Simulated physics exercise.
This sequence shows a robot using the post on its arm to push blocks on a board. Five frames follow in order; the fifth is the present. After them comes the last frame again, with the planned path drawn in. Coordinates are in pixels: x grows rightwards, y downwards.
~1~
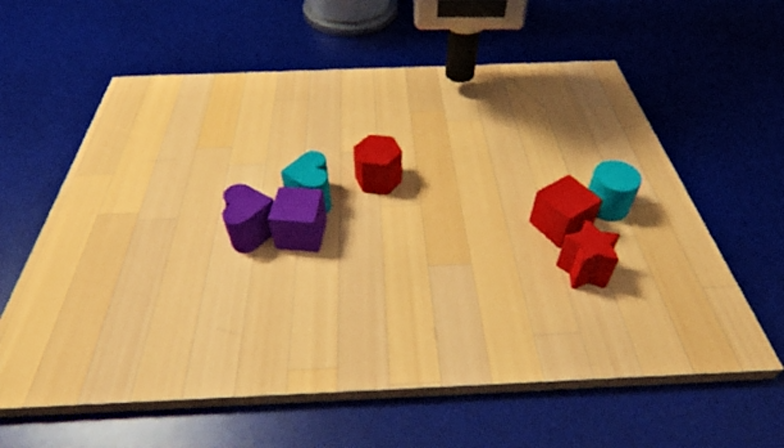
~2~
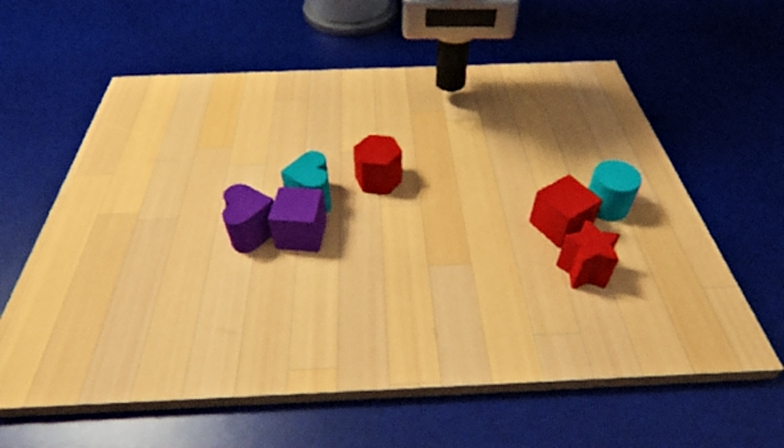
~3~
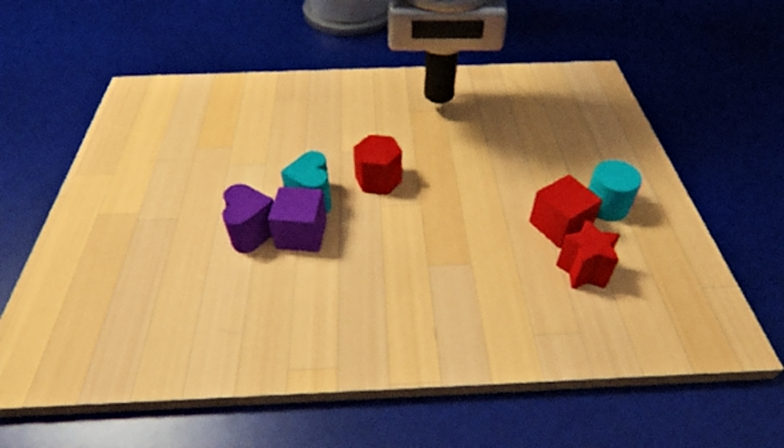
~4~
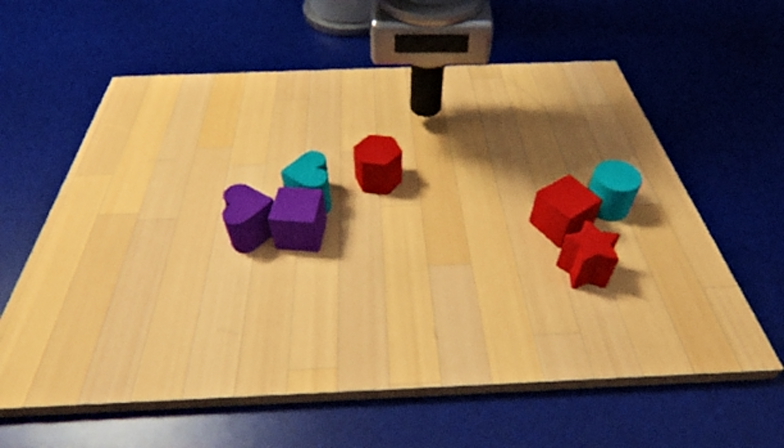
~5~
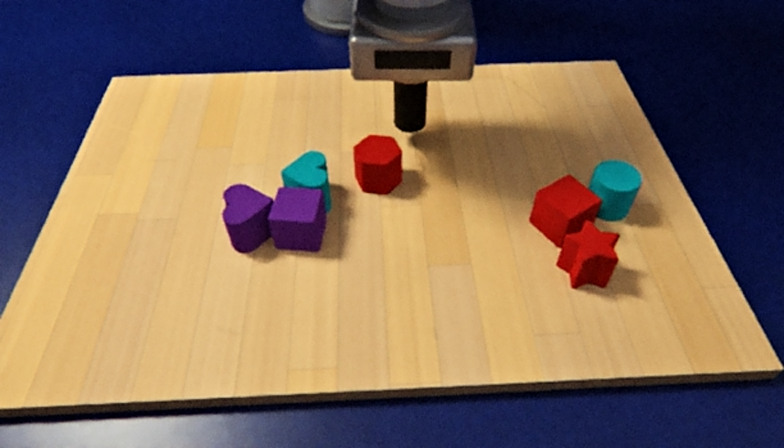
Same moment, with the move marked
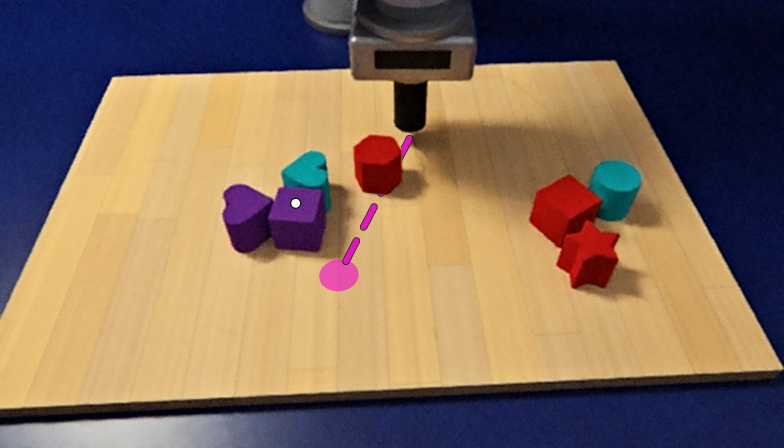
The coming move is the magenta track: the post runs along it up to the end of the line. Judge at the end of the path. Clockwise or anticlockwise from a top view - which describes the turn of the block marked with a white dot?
My prediction: CCW.
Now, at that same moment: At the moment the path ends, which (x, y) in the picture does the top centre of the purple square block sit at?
I'd expect the centre of its top face to be at (264, 217).
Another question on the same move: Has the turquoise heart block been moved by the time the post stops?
Yes.
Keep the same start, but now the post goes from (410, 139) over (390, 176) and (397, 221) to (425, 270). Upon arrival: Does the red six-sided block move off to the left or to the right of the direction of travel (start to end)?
Answer: Right.
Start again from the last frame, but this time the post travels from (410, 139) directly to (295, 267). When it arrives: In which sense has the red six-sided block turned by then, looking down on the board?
Anticlockwise, looking down.
Path on the board, straight from (410, 139) to (339, 275); the dot is on the purple square block.
On the path given first. One third of the way, post at (389, 162); red six-sided block at (358, 167), turned 25° clockwise.
Two thirds of the way, post at (365, 208); purple heart block at (222, 206), turned 40° clockwise; purple square block at (272, 216), turned 25° anticlockwise; turquoise heart block at (295, 168), turned 40° clockwise; red six-sided block at (319, 197), turned 90° clockwise.
At the end, post at (337, 260); purple heart block at (213, 208), turned 55° clockwise; purple square block at (264, 217), turned 35° anticlockwise; turquoise heart block at (295, 168), turned 40° clockwise; red six-sided block at (311, 202), turned 110° clockwise.
